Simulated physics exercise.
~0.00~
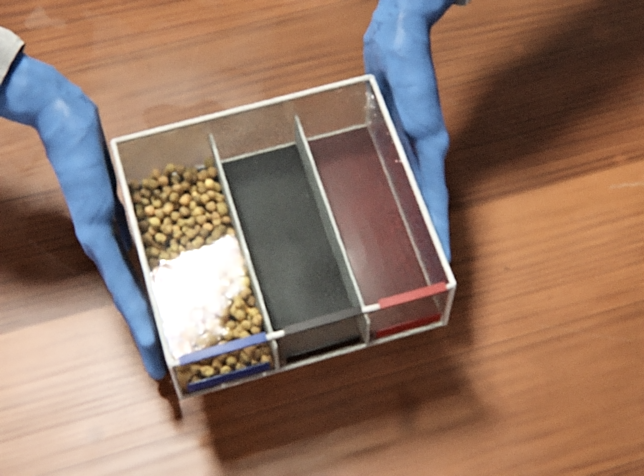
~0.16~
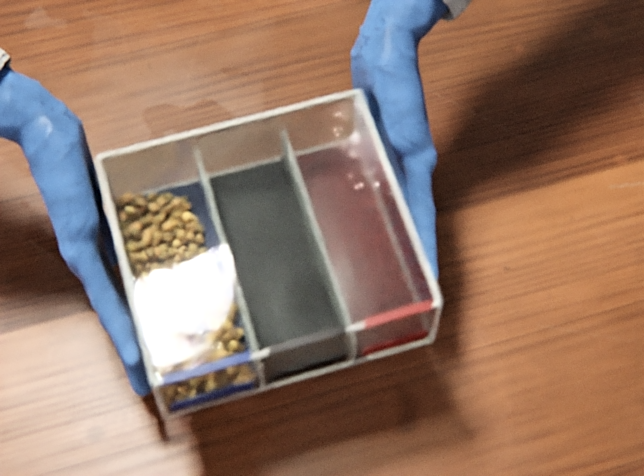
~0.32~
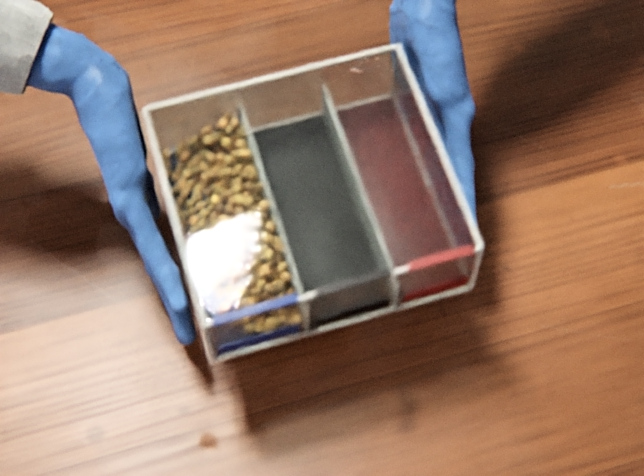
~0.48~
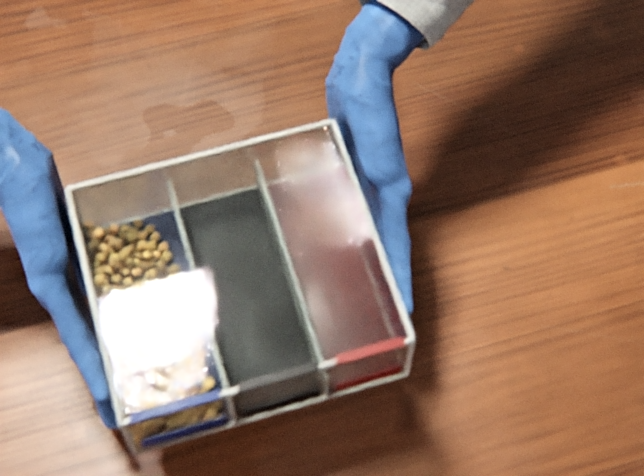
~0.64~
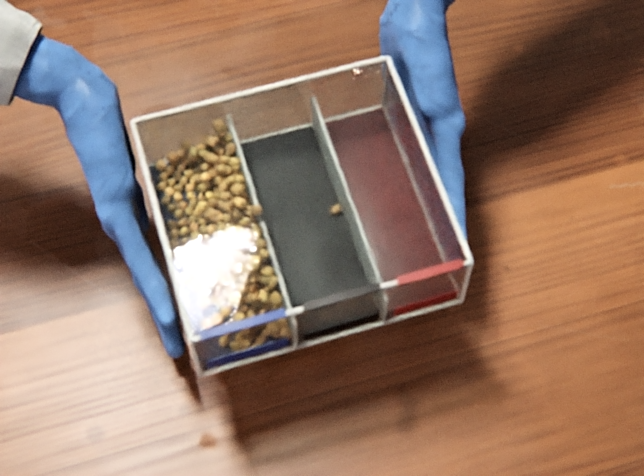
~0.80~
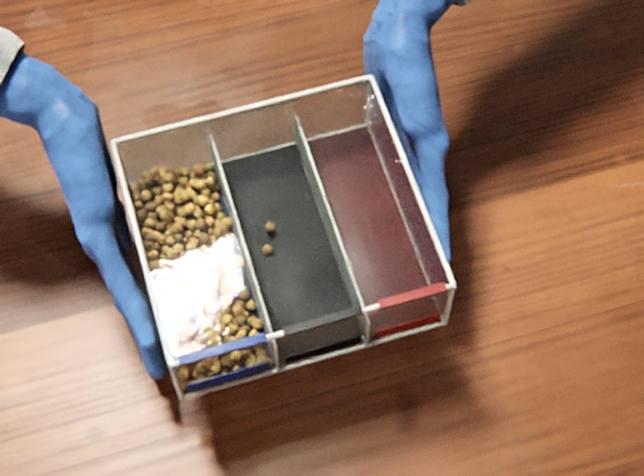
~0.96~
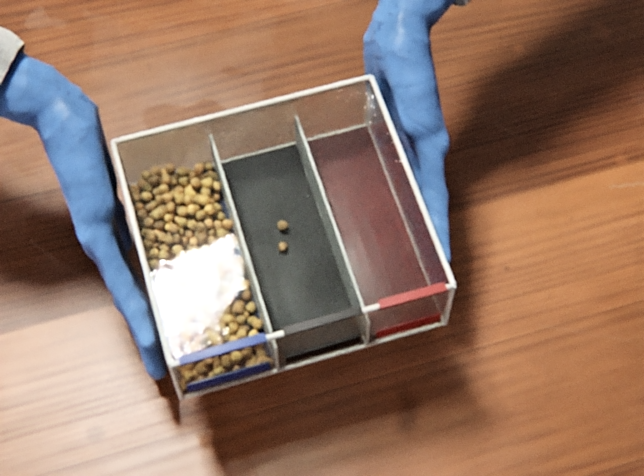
Blue-gloved hands shaking a lidded three-compartment box of dried chickpeas, two hopping into the black middle section, the rest staying left.
